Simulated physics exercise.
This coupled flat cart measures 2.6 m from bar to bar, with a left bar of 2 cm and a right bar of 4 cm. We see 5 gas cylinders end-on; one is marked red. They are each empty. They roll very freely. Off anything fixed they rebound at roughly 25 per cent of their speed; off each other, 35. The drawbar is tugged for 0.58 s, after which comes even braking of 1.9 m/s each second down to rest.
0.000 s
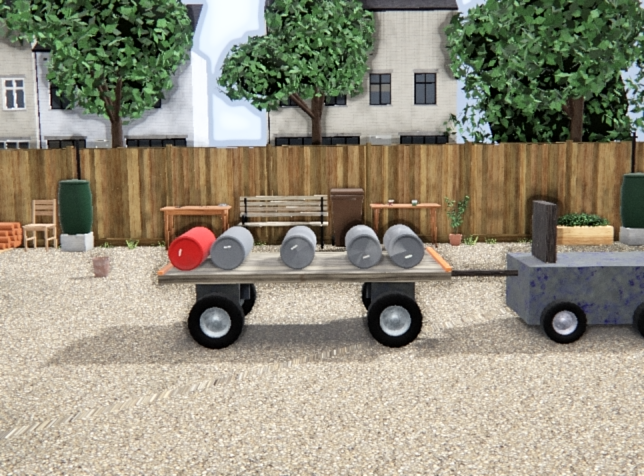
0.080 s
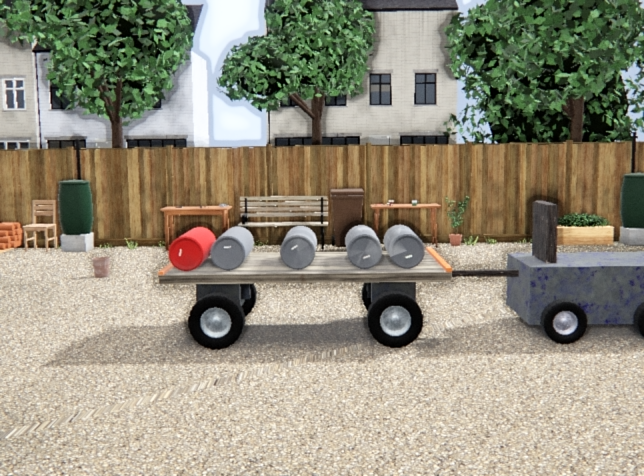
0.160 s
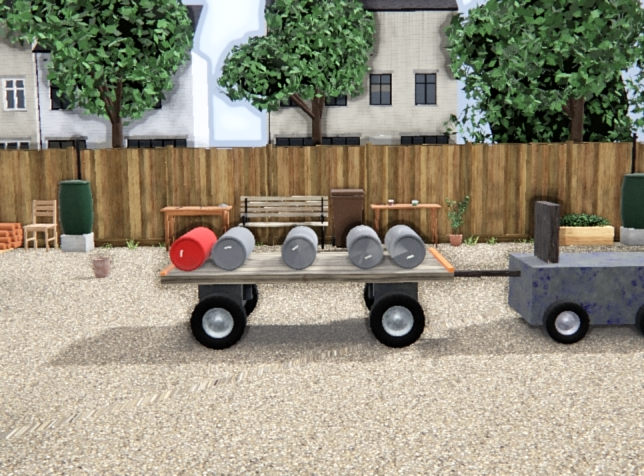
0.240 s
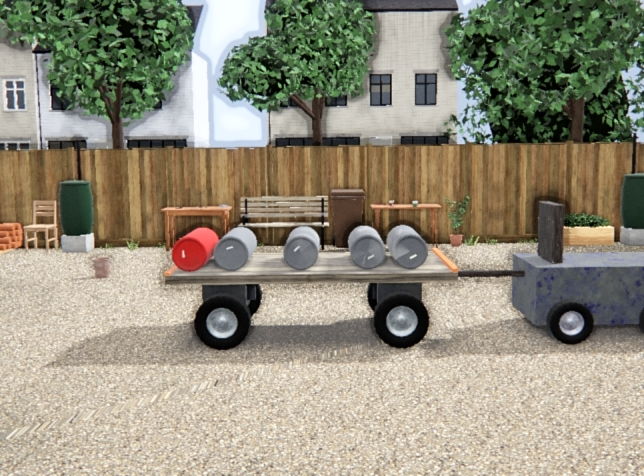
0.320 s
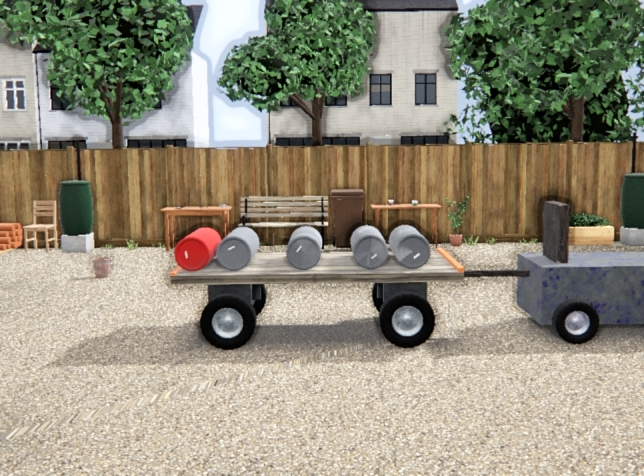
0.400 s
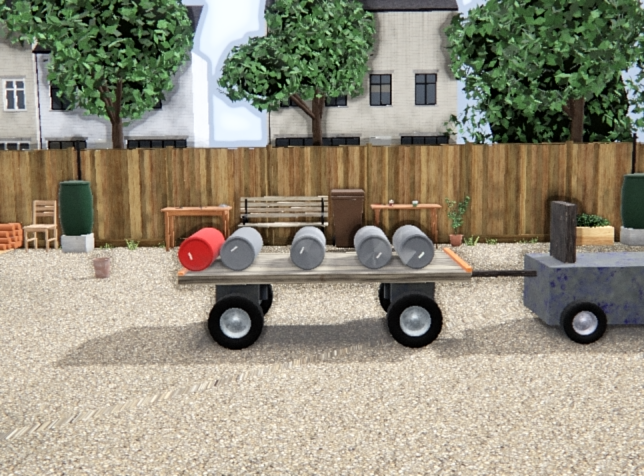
In a gravel yard, a flat cart carrying five cylinders starts rolling slowly right.
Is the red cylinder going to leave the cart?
Gone.
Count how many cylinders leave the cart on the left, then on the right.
Result (left / right): 1 / 0.
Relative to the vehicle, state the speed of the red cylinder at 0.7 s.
Roughly 0.5 m/s.
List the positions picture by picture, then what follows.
The first frame shows red (185, 254); right bar at (449, 270); cart at rest; 5 of the 5 make up the bottom layer on the deck.
The second frame shows red (186, 254); right bar at (449, 270); cart moving right at 0.1 m/s.
The third frame shows red (187, 254); right bar at (451, 270); cart moving right at 0.3 m/s.
The fourth frame shows red (189, 255); right bar at (455, 270); cart moving right at 0.6 m/s.
The fifth frame shows red (192, 254); right bar at (461, 270); cart moving right at 0.8 m/s.
The sixth frame shows red (195, 254); right bar at (469, 270); cart moving right at 1.0 m/s.
By 0.7 s, red is on the deck, 5 cm from the left bar, rolling left along the cart; 0 gone from the cart.
By 0.9 s, red is over the left bar and falling; 1 gone from the cart.
Finally (3.3 s), red is over the left bar and down; 1 gone from the cart.
